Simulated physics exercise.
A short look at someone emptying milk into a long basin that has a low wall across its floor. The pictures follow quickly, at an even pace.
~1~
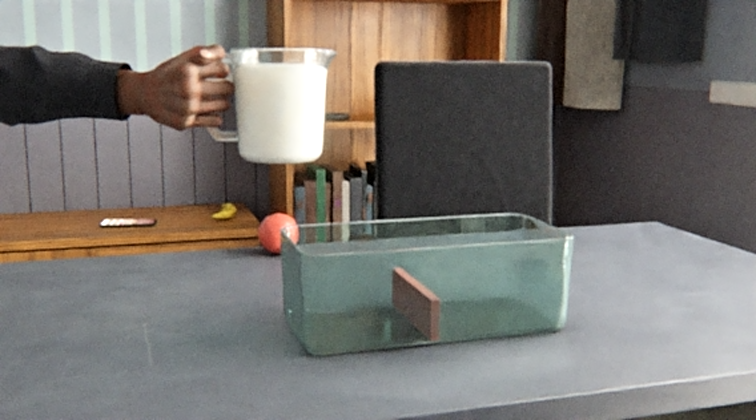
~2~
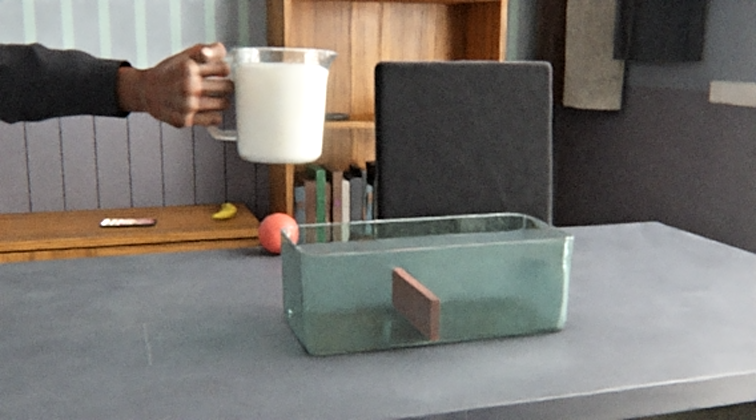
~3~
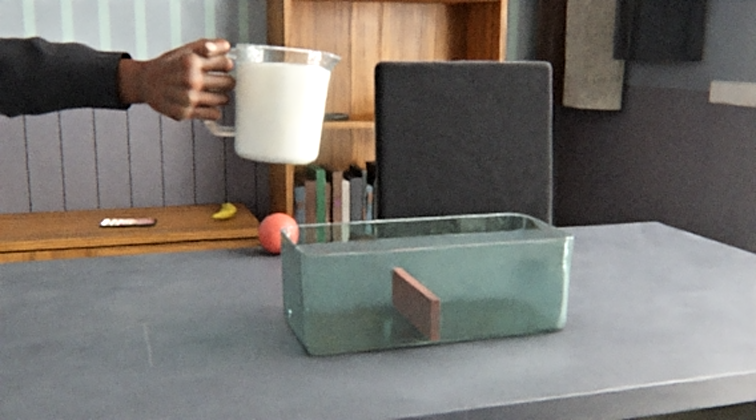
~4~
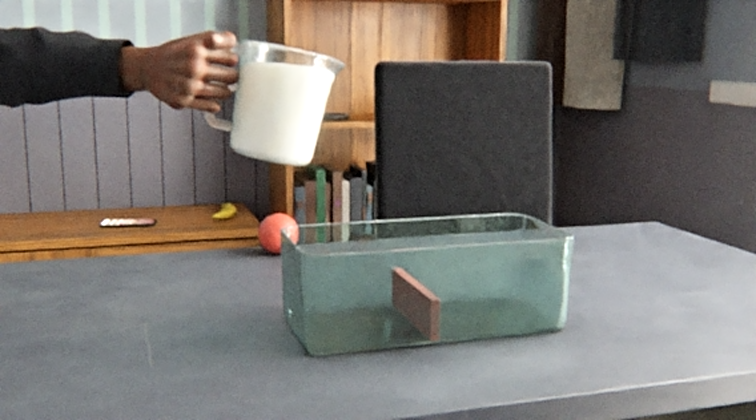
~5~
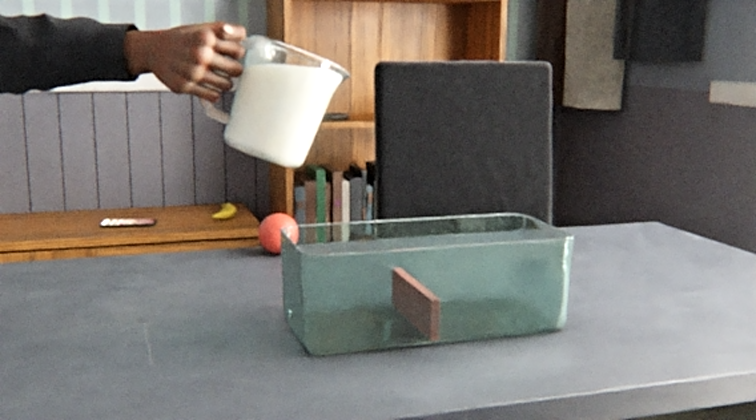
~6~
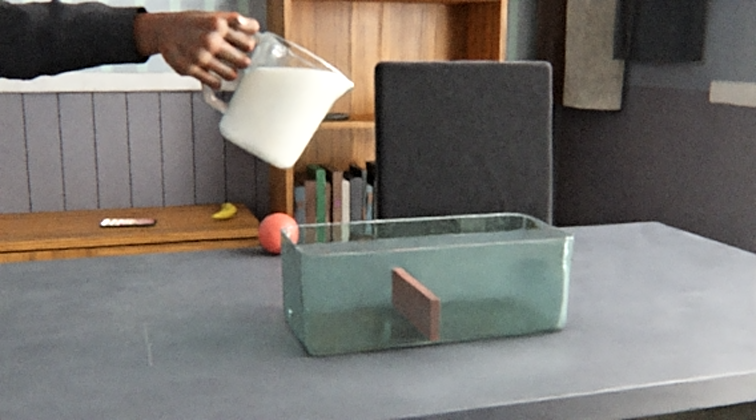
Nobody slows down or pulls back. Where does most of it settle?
It is the left one.
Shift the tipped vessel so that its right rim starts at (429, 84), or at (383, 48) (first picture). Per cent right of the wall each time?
About 95 and 95 per cent.
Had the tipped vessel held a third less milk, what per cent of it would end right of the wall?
About 5 per cent.
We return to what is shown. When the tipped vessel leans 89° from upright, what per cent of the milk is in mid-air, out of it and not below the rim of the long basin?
Close to 25 per cent.
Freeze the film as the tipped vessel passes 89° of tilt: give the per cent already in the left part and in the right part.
Left about 10, right about 5.
A moment on, the tilt is 89° and 62 per cent is still to pour, 8 is left of the wall and 4 right of it.
Next, the tilt is 101° and 19 per cent is still to pour, 51 is left of the wall and 10 right of it.
Then the tilt is 101° and 4 per cent is still to pour, 74 is left of the wall and 11 right of it.
Later the tilt is 101° and 0 per cent is still to pour, 81 is left of the wall and 13 right of it.
Finally, 83 per cent lies left of the wall, 13 right of it and 5 outside.
